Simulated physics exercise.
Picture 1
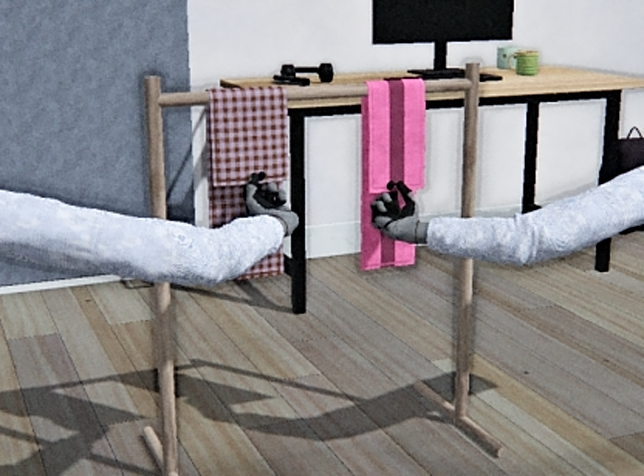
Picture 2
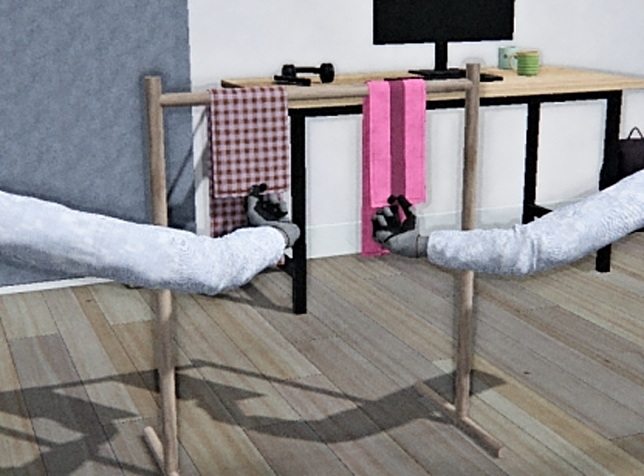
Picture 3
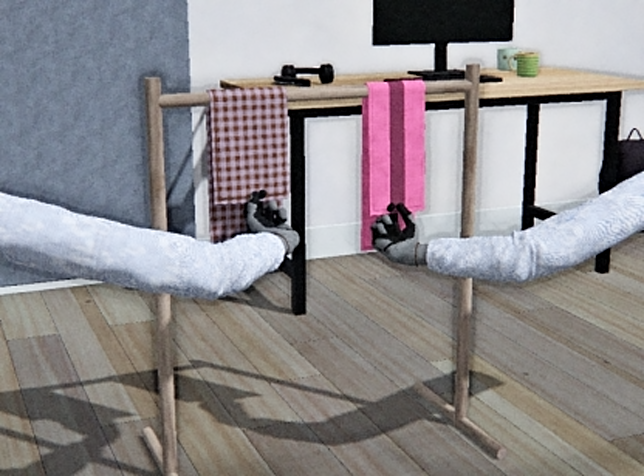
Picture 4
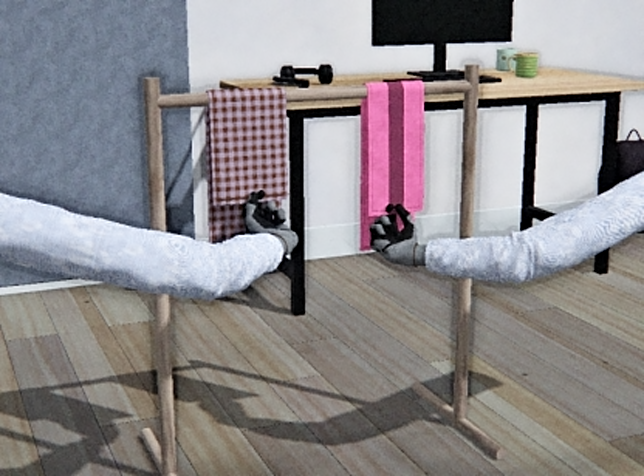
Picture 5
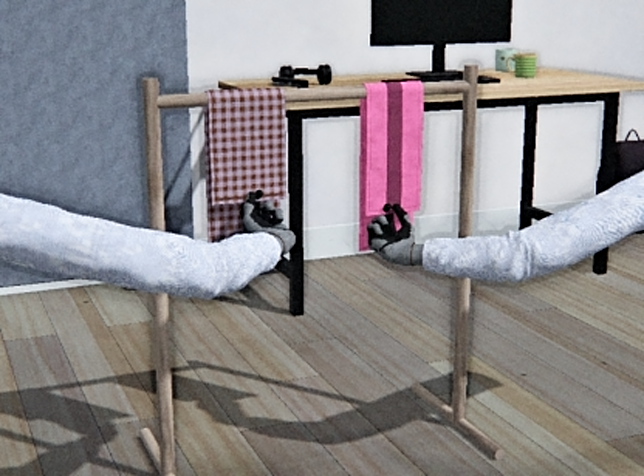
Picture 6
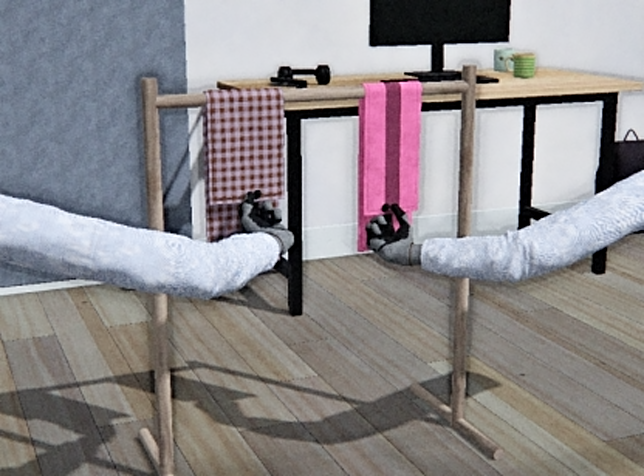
At first, a checked brown cloth and a pink striped one hang over a wooden bar, with a grey hand from a white sleeve at each. The hands move down slightly as both front hems slide lower and the longer back ends rise; then hands and cloths stay almost still.
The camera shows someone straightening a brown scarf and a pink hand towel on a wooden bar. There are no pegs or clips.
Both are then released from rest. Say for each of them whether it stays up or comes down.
As I see it, the brown scarf stays up, the pink hand towel stays up.
Then, 0.38 s later than the last view, scarf at rest on the rail; hand towel at rest on the rail.
Finally, scarf at rest on the rail; hand towel at rest on the rail. The brown scarf keeps its place and the pink hand towel stays on.
